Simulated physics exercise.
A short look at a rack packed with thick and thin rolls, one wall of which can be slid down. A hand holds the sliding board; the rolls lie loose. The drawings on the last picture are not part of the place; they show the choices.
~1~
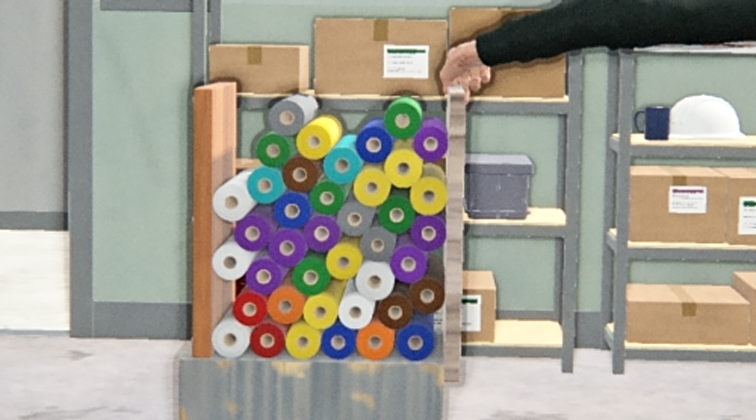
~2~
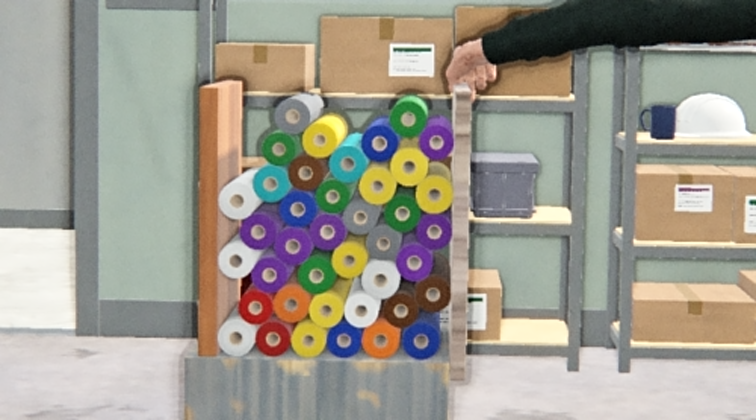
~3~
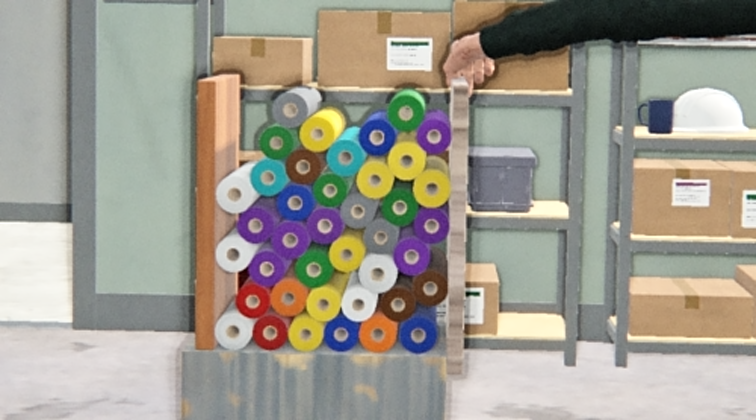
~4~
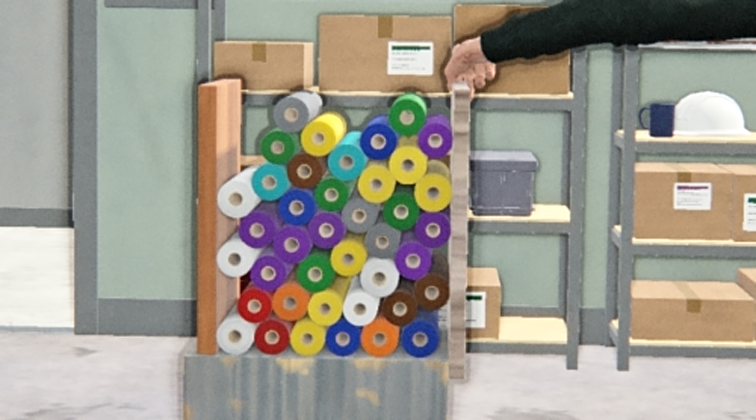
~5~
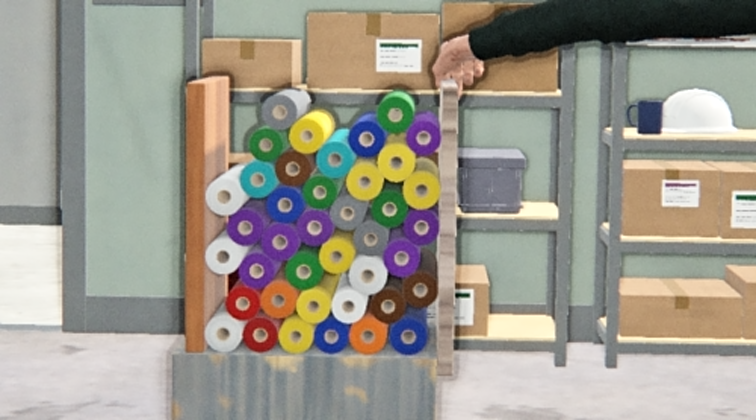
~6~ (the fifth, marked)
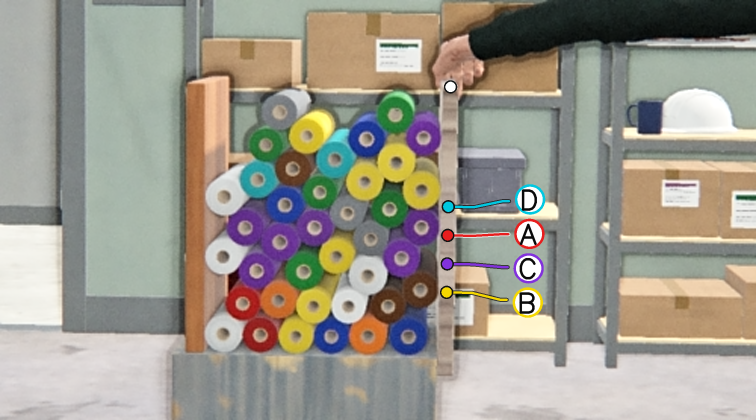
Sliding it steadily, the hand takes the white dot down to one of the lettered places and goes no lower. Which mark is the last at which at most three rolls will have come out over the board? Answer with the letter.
At most to D.
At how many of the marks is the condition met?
One of them.
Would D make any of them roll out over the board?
At D: Yes.
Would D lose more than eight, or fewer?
At D, fewer than eight.
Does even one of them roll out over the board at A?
At A: Yes.
On the marked copy, A at (448, 235); B at (447, 293); C at (447, 264); D at (449, 207); the white dot at (451, 87).
With D. Early on, top of the board (441, 142).
Further on, top of the board (440, 204).
At the end, top of the board (440, 206), two out over the board.
As for the rest, A more than three out over the board; B more than three out over the board; C more than three out over the board.
